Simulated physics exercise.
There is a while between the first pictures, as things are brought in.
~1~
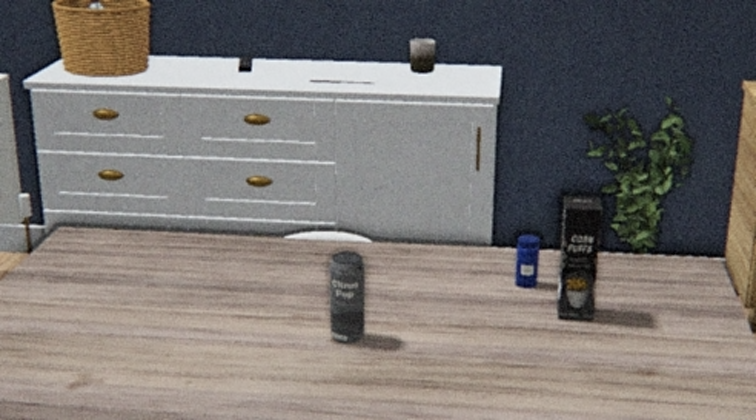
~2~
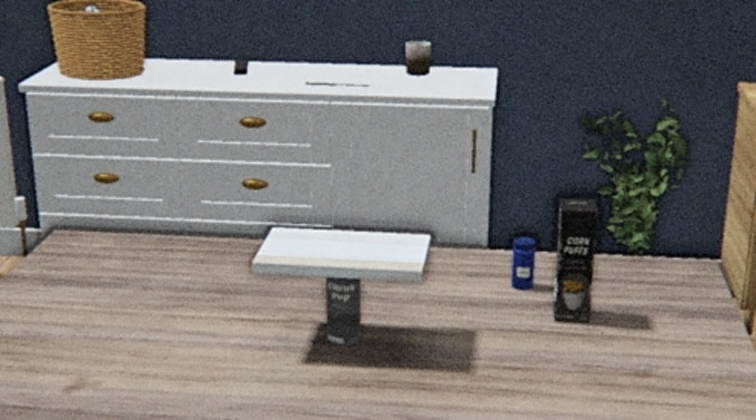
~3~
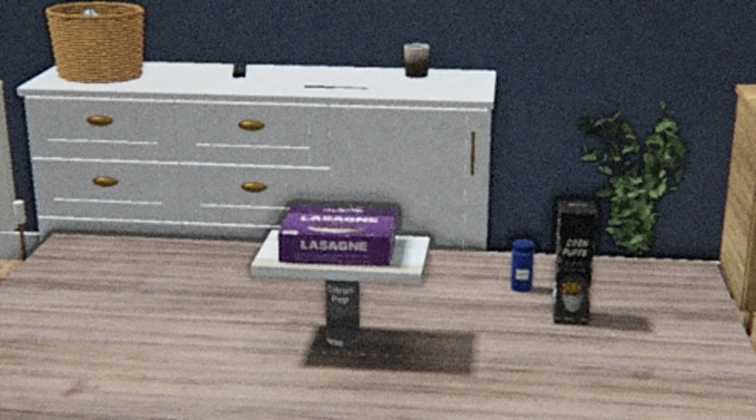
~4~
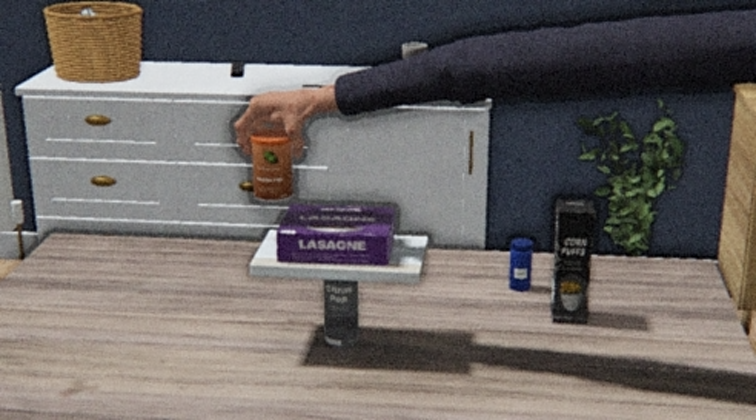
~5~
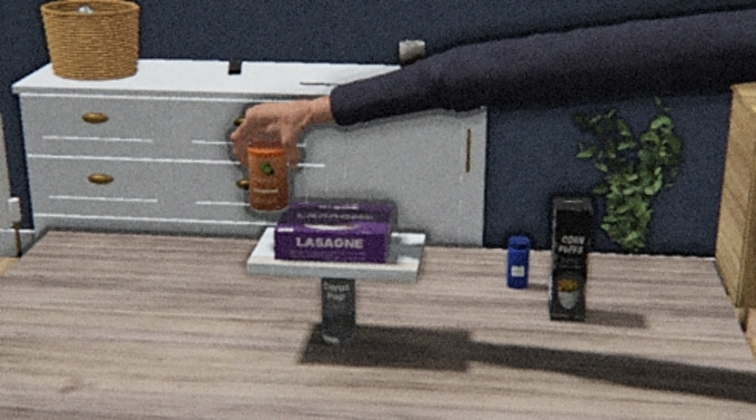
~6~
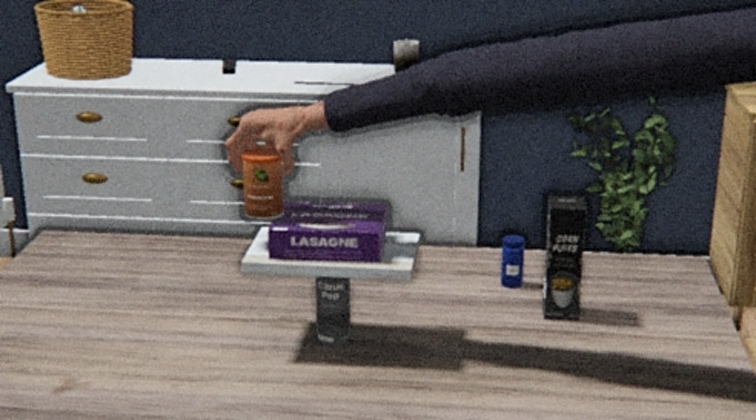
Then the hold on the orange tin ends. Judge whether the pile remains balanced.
The pile does not remain balanced.
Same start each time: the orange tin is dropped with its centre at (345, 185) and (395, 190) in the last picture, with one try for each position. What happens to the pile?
It survives in the first case and caves in in the second case.
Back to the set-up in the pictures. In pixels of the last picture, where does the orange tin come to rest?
The object ends up somewhere around (197, 306).
Then, 0.40 s later than the last frame, orange tin now fallen; purple packet tilted by 5°; white board tilted by 5°.
Then, 0.50 s later than the last frame, things are still on the move.
Then, 1.40 s later than the last frame, nothing new.
When it is over, fallen, orange tin; the other 5 as before. End places, in pixels of the last picture, orange tin near (197, 306). The pile gives way.
